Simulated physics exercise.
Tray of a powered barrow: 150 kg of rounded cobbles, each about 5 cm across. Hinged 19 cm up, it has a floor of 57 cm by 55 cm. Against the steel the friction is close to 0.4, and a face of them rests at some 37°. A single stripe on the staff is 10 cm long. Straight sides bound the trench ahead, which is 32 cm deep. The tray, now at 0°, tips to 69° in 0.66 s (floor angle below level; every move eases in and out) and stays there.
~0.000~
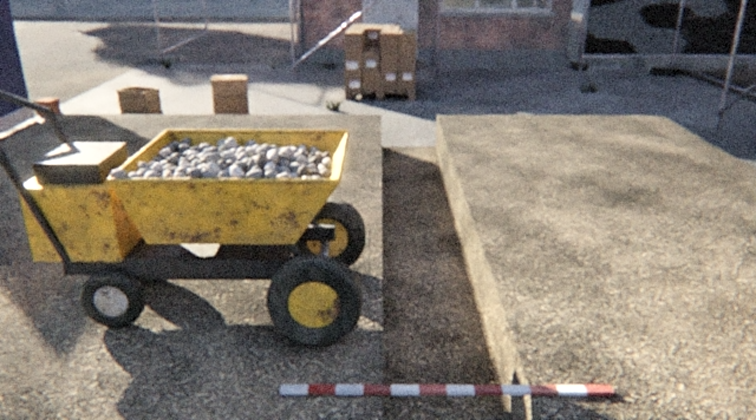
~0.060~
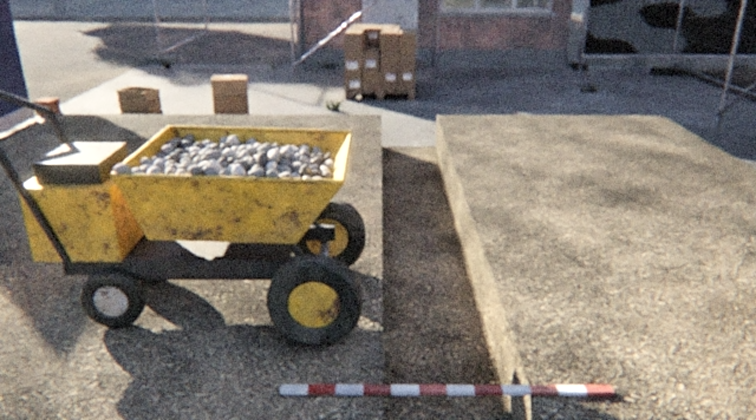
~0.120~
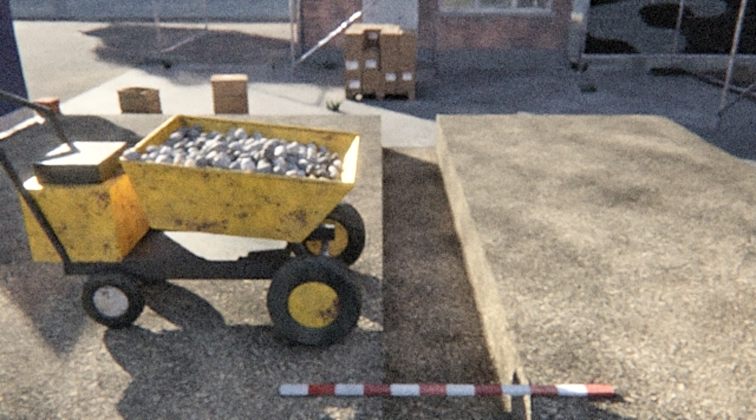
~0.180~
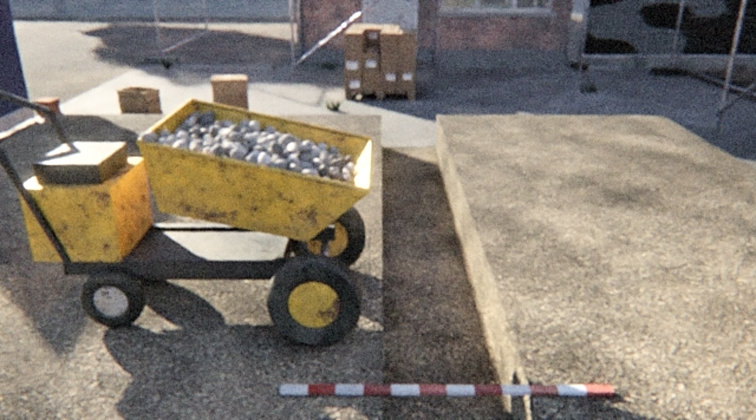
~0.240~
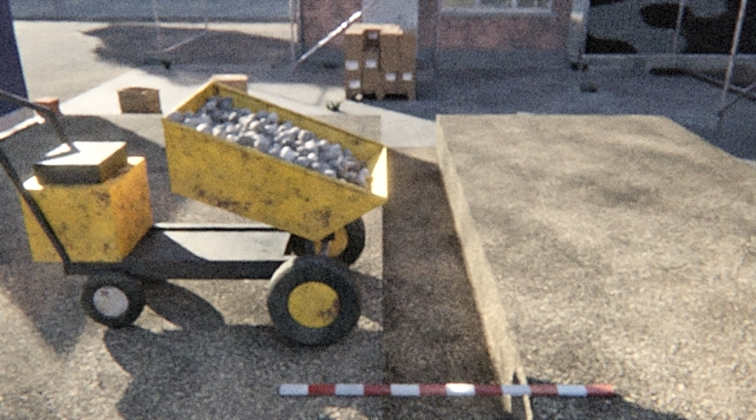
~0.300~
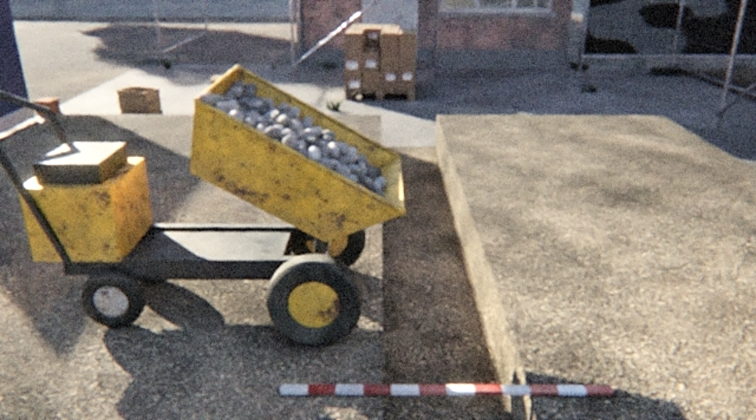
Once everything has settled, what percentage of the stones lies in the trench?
I would say 56 percent.
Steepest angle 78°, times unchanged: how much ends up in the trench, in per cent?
Some 55% would finish there.
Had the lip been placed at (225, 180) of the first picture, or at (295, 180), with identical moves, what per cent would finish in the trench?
Roughly 90 in a hundred, then 85 in a hundred.
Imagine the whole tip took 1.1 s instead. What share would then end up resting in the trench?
It would come to roughly 70 per cent.
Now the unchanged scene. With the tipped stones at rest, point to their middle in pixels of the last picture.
Somewhere around (493, 338) in the last picture.
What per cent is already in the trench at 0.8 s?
By that moment, roughly 20 per cent of the load.
After 0.5 s the floor is at 59°; 100 % in the tray; the foremost stones are at (426, 231).
After 0.8 s the floor is at 69°; 73 % in the tray, 22 % in the trench, 5 % past the trench; the foremost stones are at (526, 301).
After 1.1 s the floor is at 69°; 23 % in the tray, 34 % in the trench, 43 % past the trench; the foremost stones are at (701, 306).
After 3.1 s the floor is at 69°; 0 % in the tray, 56 % in the trench, 44 % past the trench; the foremost stones are past the picture's edge.
